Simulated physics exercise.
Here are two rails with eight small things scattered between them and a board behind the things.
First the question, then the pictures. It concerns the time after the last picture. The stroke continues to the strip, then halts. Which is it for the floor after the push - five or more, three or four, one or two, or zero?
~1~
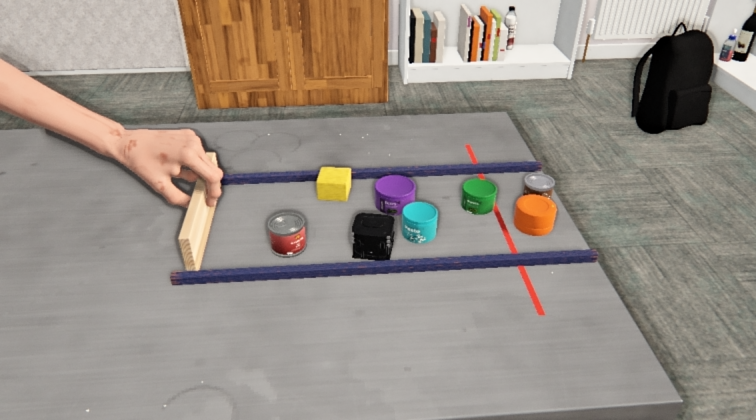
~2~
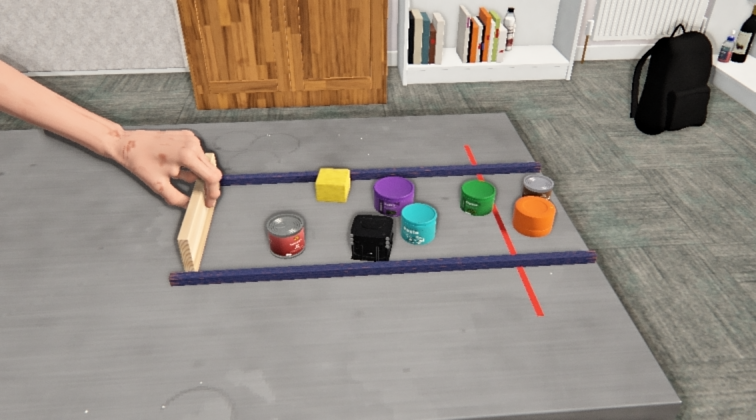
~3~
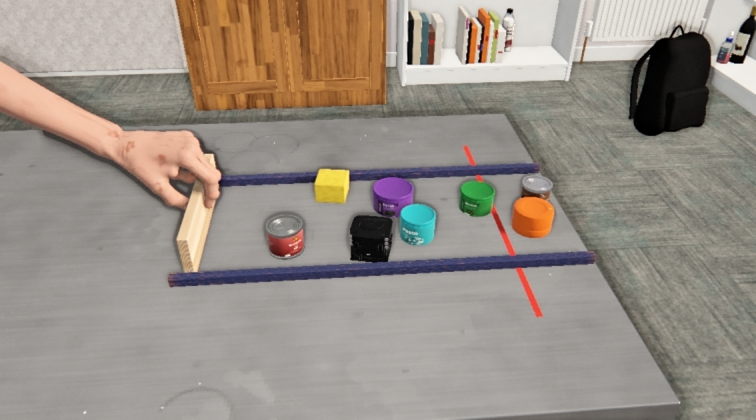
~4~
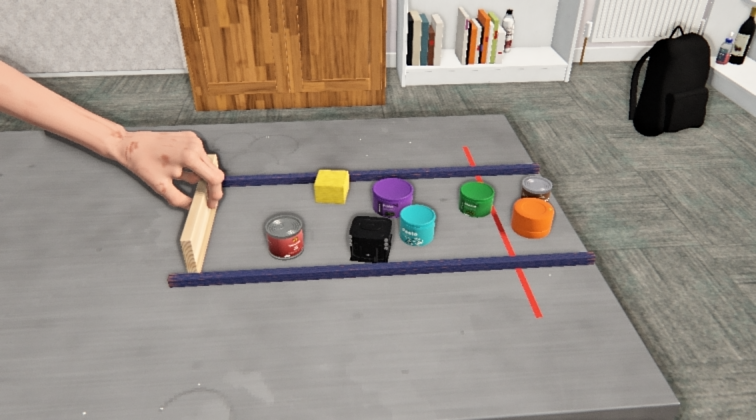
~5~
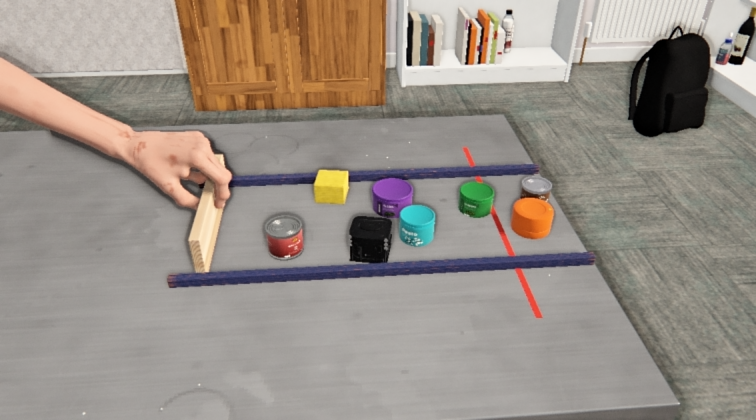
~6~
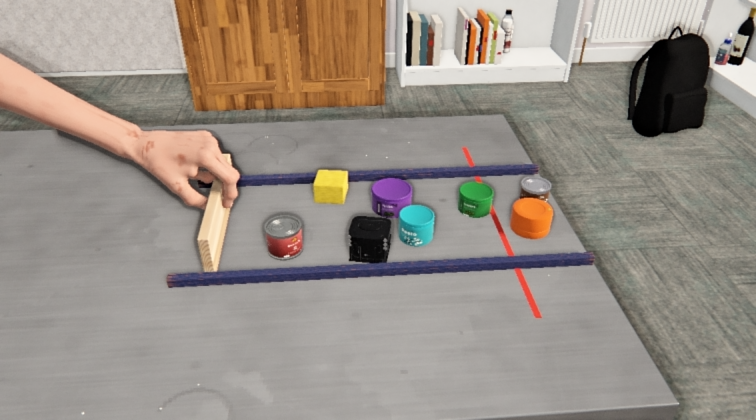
Once the board stops, one or two are missing from the table.
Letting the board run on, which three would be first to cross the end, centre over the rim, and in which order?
First the brown pot, next the orange lid, last the green tub.
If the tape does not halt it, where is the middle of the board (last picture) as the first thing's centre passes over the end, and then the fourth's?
At (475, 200) for the first, at (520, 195) for the fourth.
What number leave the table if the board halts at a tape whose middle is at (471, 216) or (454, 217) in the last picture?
It would be 0 and 0.
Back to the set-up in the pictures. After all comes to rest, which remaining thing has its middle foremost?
Closest in the end is the orange lid.
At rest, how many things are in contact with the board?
Contact count: 3.
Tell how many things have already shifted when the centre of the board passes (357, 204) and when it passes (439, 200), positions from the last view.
Note: First position 5; second position 6.
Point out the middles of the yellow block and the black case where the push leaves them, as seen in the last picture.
Answer: First (496, 177), after that (558, 233).
Soon after, none off yet; brown pot at rest near (535, 193); orange lid at rest near (531, 218); green tub at rest near (475, 200).
After that, none off yet; brown pot at rest near (535, 193); orange lid at rest near (534, 219); green tub displaced about its own width near (508, 198).
In the end, the number that fall off is one or two; gone, brown pot.
